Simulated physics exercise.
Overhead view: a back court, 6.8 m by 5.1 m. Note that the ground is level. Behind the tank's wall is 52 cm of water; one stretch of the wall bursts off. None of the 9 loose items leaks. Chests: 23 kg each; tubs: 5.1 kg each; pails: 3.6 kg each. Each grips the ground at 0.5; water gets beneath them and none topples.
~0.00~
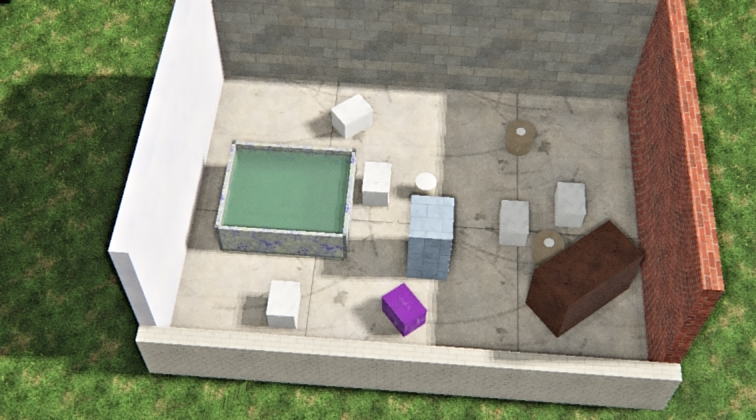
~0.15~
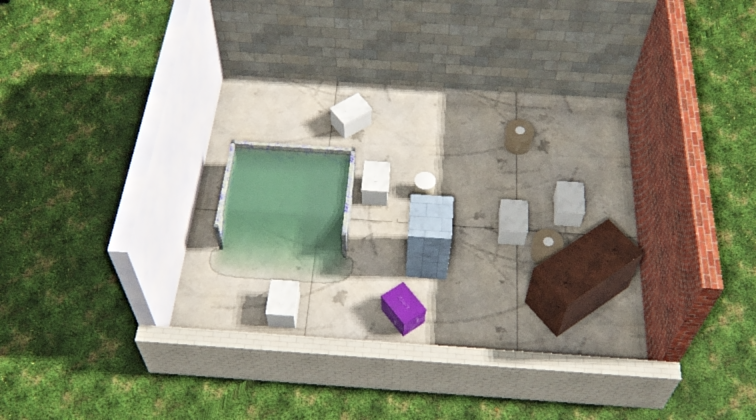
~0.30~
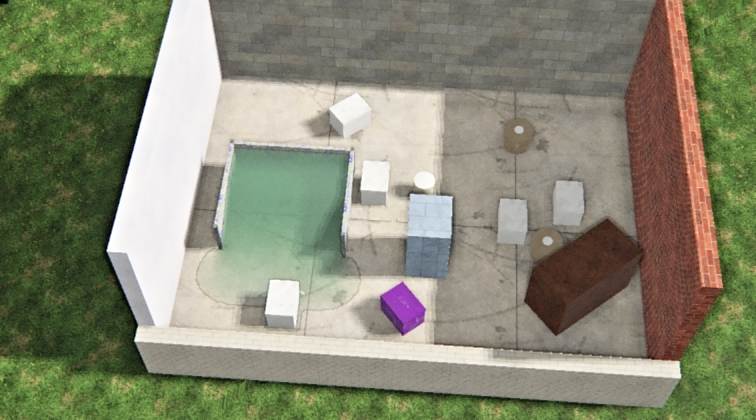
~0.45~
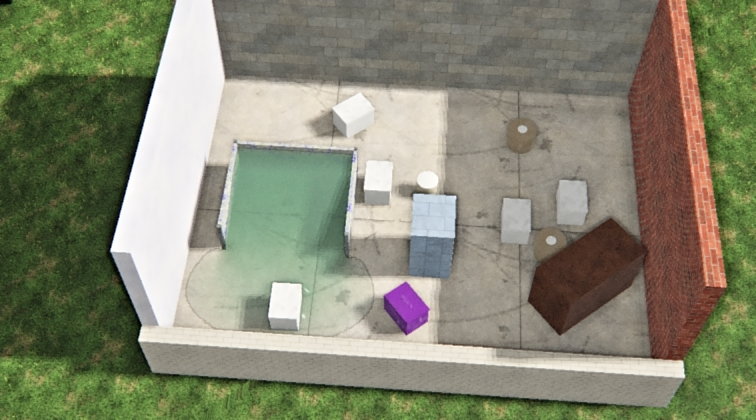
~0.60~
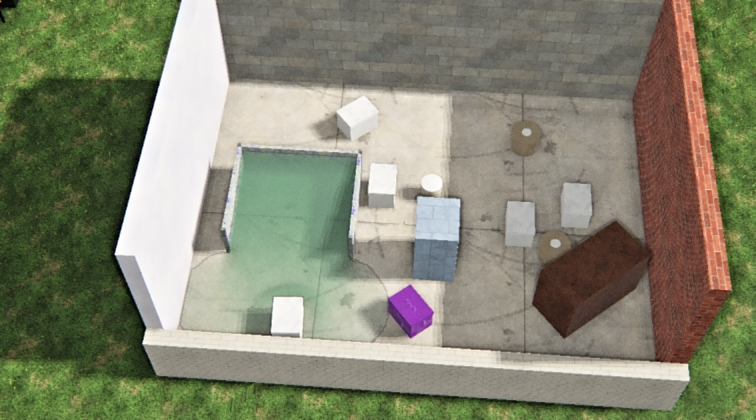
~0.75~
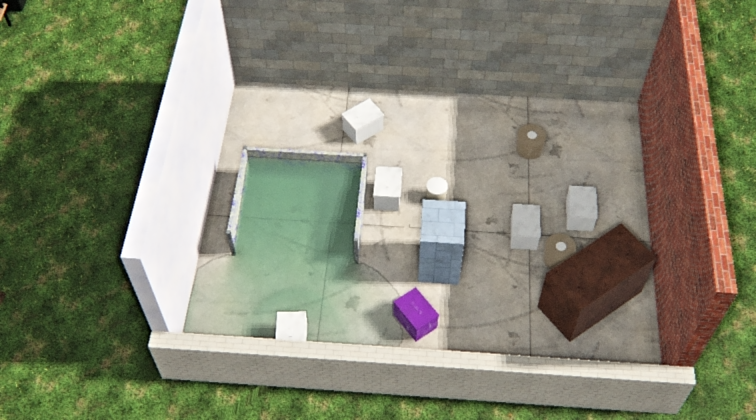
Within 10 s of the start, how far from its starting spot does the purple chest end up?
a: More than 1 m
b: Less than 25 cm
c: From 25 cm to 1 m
a, more than 1 m.
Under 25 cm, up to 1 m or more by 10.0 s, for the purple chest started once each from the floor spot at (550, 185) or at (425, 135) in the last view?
Try one: It hardly moves. Try two: It hardly moves.
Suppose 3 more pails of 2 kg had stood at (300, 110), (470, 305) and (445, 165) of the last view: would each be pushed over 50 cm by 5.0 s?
In order: Below it, above it, below it.
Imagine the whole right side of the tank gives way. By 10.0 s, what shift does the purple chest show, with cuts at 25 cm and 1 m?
Note: Purple chest shifted modestly.
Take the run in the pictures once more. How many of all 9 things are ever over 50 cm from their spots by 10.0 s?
The answer here is 3.
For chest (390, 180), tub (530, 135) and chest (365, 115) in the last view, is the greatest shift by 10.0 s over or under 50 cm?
In that order: Under, short of it, short of it.
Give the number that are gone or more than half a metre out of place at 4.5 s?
Tally: 3.
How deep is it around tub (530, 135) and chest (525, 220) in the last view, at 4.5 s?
Depths: Near 0 cm, then near 2 cm.
After 2.0 s the purple chest is near (423, 302), 0.1 m from its start, aground; 1 afloat.
After 4.5 s the purple chest is near (515, 282), 1.5 m from its start, aground; 0 afloat.
After 7.0 s the purple chest is near (516, 281), 1.5 m from its start, aground; 0 afloat.
After 10.0 s the purple chest is near (516, 281), 1.5 m from its start, aground; 2 afloat.
